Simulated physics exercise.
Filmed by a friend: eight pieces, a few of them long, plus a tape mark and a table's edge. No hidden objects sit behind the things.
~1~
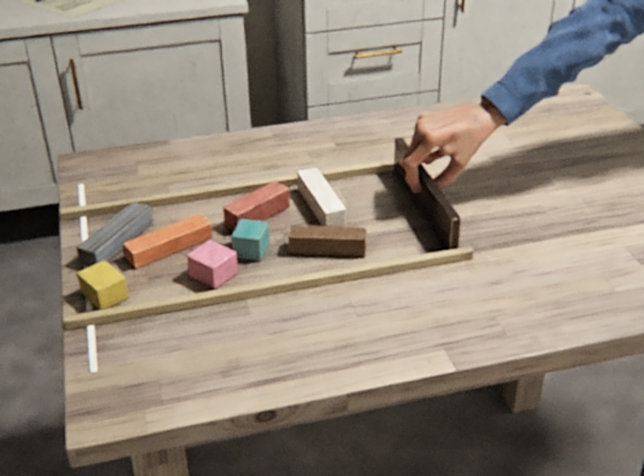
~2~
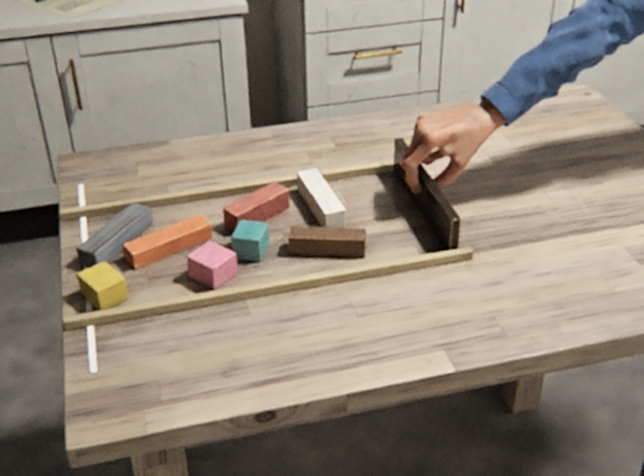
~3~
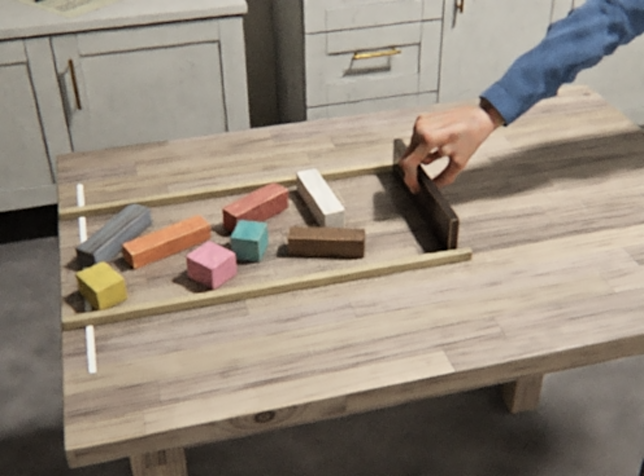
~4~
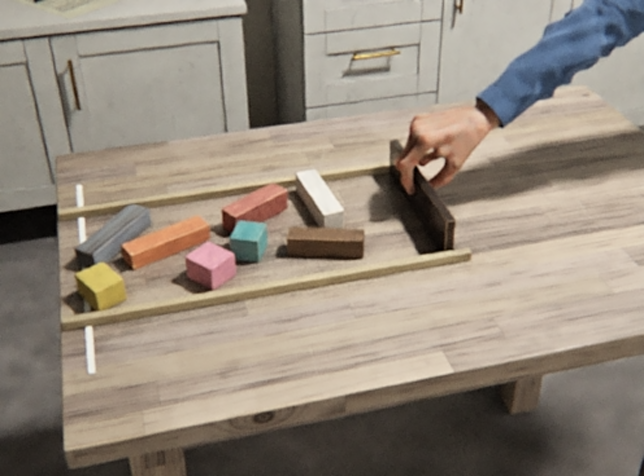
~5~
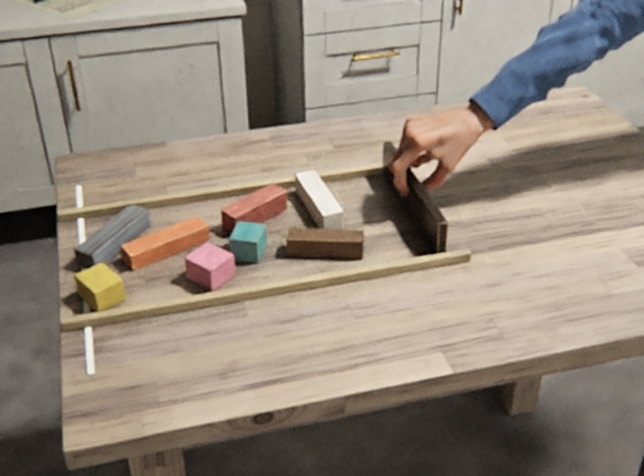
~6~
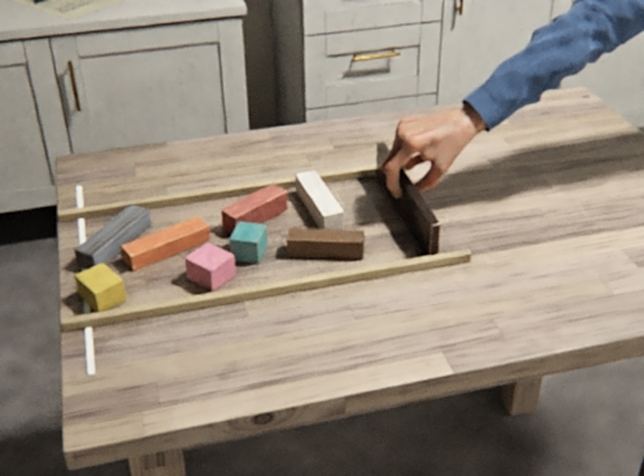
A hand in a blue sleeve grips a dark upright board at the right of a wooden table, seen from above at an angle, with pale cabinets behind. Between two thin rails lie grey, orange, red, white and brown bars and yellow, pink and turquoise blocks, near white tape at left. The hand slides the board slightly left, while the pieces and view stay almost still.
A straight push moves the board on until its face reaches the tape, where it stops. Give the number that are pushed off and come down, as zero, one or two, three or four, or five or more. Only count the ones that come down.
What drops is a group of five or more.
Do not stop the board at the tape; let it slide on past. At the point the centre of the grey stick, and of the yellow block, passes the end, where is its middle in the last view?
Approx. (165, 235) for the first, approx. (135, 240) for the second.
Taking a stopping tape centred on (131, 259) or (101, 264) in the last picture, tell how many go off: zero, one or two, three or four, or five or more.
Taking them in turn, 3 or 4; three or four.
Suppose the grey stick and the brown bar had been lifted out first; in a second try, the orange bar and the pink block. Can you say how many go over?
The count is 3 in the first case and 5 in the second.
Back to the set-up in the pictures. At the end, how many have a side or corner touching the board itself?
Number in contact with it: 1.
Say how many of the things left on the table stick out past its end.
Overhanging ones - 0.
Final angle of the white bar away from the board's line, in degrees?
Roughly 0 degrees.
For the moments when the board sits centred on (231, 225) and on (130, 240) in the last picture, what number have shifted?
I get 7 at the one place and 8 at the other.
A little later, none off yet; yellow block at rest near (101, 288); grey stick at rest near (114, 237); orange bar at rest near (167, 243).
Next, none off yet; yellow block at rest near (101, 288); grey stick shifted a little near (87, 230); orange bar shifted about its own width near (102, 239).
When it is over, the number that fall off is five or more; down, brown bar, red bar, turquoise block, pink block, orange bar, grey stick and yellow block.
